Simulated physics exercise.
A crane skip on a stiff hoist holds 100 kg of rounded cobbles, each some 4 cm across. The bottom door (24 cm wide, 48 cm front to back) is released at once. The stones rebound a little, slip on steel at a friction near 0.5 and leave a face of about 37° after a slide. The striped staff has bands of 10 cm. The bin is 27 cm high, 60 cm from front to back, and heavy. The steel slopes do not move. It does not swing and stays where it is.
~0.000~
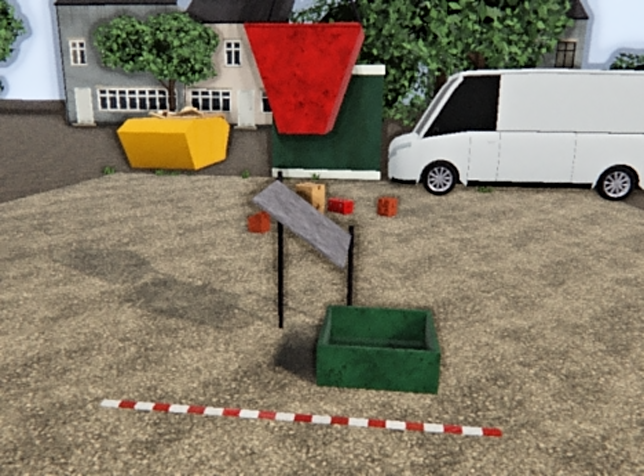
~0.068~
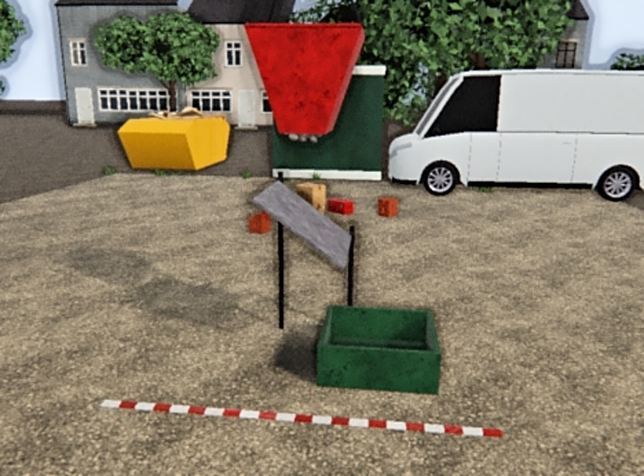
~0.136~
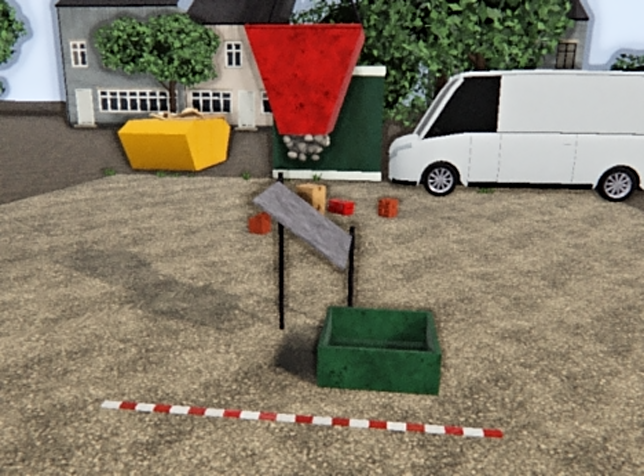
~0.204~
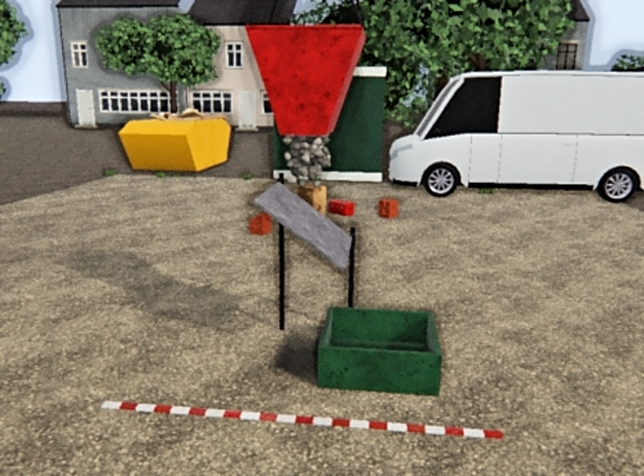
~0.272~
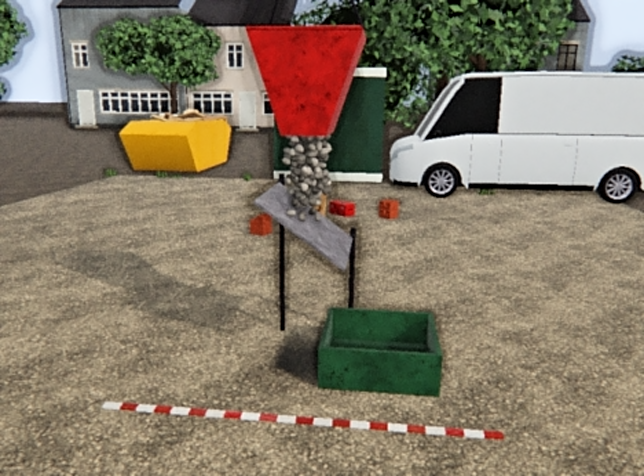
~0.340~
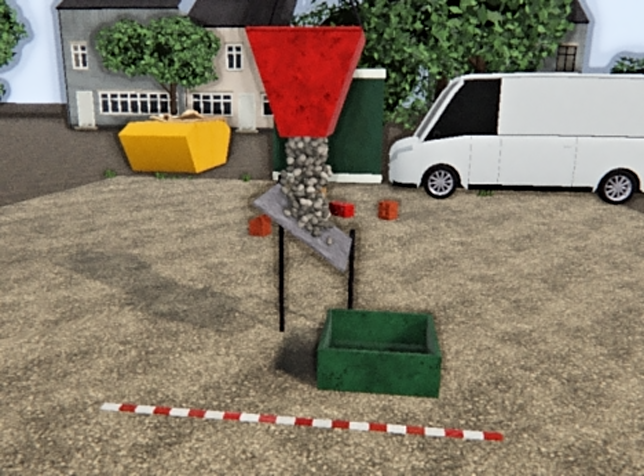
Red hopper releasing grey stones from its bottom in a thickening stream onto a sloping grey plate above a green bin.
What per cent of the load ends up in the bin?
About 58 per cent.
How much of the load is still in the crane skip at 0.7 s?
It holds some 5 per cent.
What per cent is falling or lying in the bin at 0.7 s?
About 25 per cent by then.
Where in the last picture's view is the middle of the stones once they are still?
Around (413, 360).
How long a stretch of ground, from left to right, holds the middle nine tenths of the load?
Roughly 110 cm.
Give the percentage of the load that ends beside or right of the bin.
Near 40 in a hundred.
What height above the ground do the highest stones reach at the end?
Some 28 cm high.
After 0.7 s, 5 % in the crane skip, 43 % on the steel, 17 % falling or lying left of the bin, 25 % falling or lying in the bin, 10 % falling or lying beside or right of the bin; the stones farthest right are at (430, 346).
After 1.1 s, 0 % in the crane skip, 10 % on the steel, 1 % falling or lying left of the bin, 55 % falling or lying in the bin, 34 % falling or lying beside or right of the bin; the stones farthest right are at (505, 360).
After 1.7 s, 0 % in the crane skip, 58 % falling or lying in the bin, 42 % falling or lying beside or right of the bin; the stones farthest right are at (602, 376).
After 2.6 s, 0 % in the crane skip, 58 % falling or lying in the bin, 42 % falling or lying beside or right of the bin; the stones farthest right are at (630, 378).
After 4.5 s, 0 % in the crane skip, 58 % in the bin, 42 % beside or right of the bin; the stones farthest right are at (630, 378).
